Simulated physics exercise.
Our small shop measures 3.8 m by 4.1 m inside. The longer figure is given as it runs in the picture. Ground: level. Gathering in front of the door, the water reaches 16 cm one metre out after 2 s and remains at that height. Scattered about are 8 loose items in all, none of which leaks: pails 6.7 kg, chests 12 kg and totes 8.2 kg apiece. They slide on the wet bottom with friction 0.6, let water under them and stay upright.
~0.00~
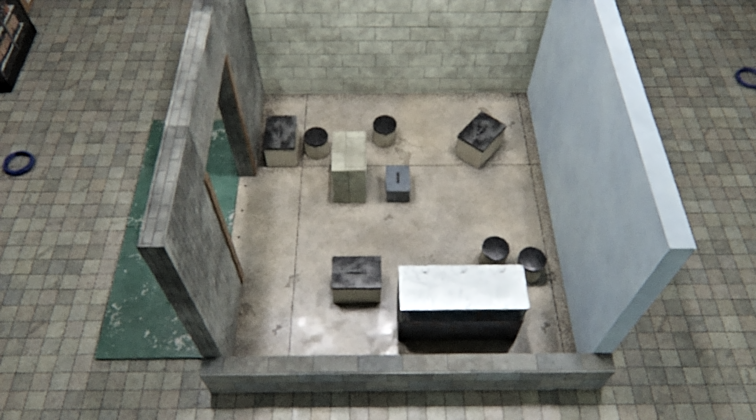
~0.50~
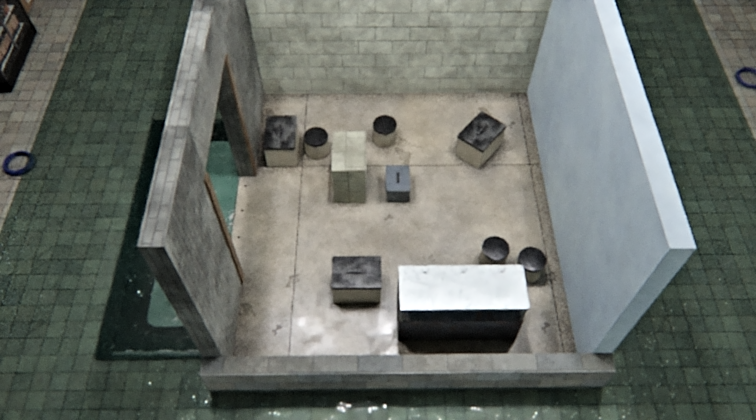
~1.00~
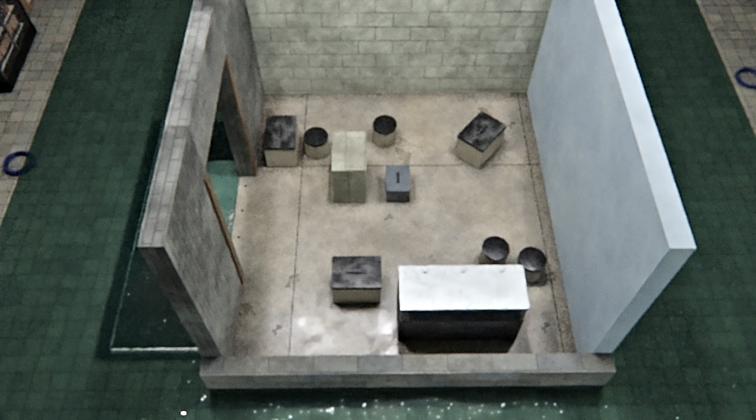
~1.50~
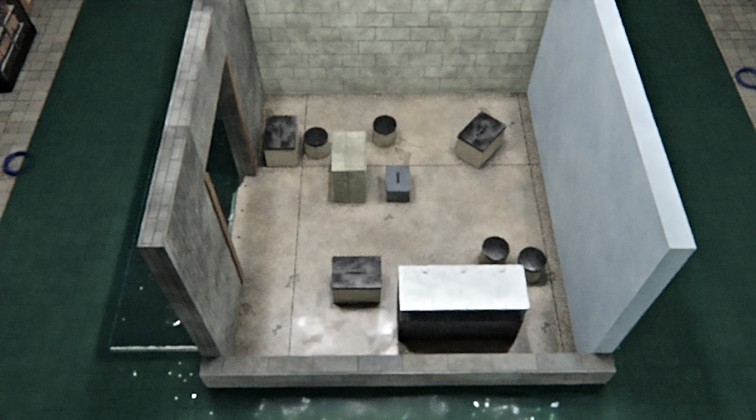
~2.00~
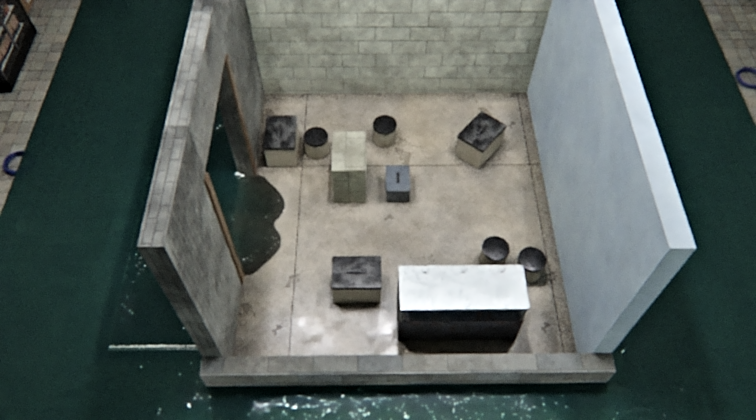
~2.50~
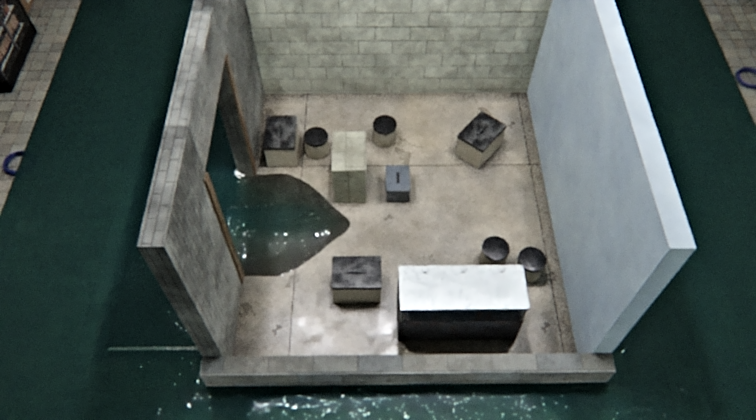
In this clip, dark green water rises around a small roofless room holding boxes, round containers and a white-topped counter, then enters through the doorway on the left and spreads across part of the floor while the objects stay put.
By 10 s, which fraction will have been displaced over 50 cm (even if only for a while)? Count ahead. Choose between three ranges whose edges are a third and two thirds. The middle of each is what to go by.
The range is the middle one, a third to two thirds.
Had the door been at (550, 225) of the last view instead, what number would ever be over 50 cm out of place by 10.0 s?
Result: 3.
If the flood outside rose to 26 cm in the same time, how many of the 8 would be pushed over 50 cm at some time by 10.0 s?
Then 8 of them.
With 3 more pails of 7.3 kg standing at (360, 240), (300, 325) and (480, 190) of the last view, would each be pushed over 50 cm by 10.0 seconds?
Result, in listed order: Exceeded / not exceeded / not exceeded.
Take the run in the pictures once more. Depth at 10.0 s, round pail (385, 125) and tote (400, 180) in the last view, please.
Roughly 5 and 7 cm.
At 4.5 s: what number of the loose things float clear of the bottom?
0 at that moment.
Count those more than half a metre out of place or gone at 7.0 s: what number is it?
Tally at that time: 2.
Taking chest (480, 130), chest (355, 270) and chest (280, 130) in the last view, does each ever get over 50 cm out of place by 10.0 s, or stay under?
In turn: Above the mark, above the mark, below the mark.
After 3.5 s 0 of 8 are over 50 cm from their spots; 0 afloat.
After 4.5 s 0 of 8 are over 50 cm from their spots; 0 afloat.
After 7.0 s 2 of 8 are over 50 cm from their spots; 1 afloat.
After 10.0 s 4 of 8 are over 50 cm from their spots, and 4 have been at some point; 5 afloat.
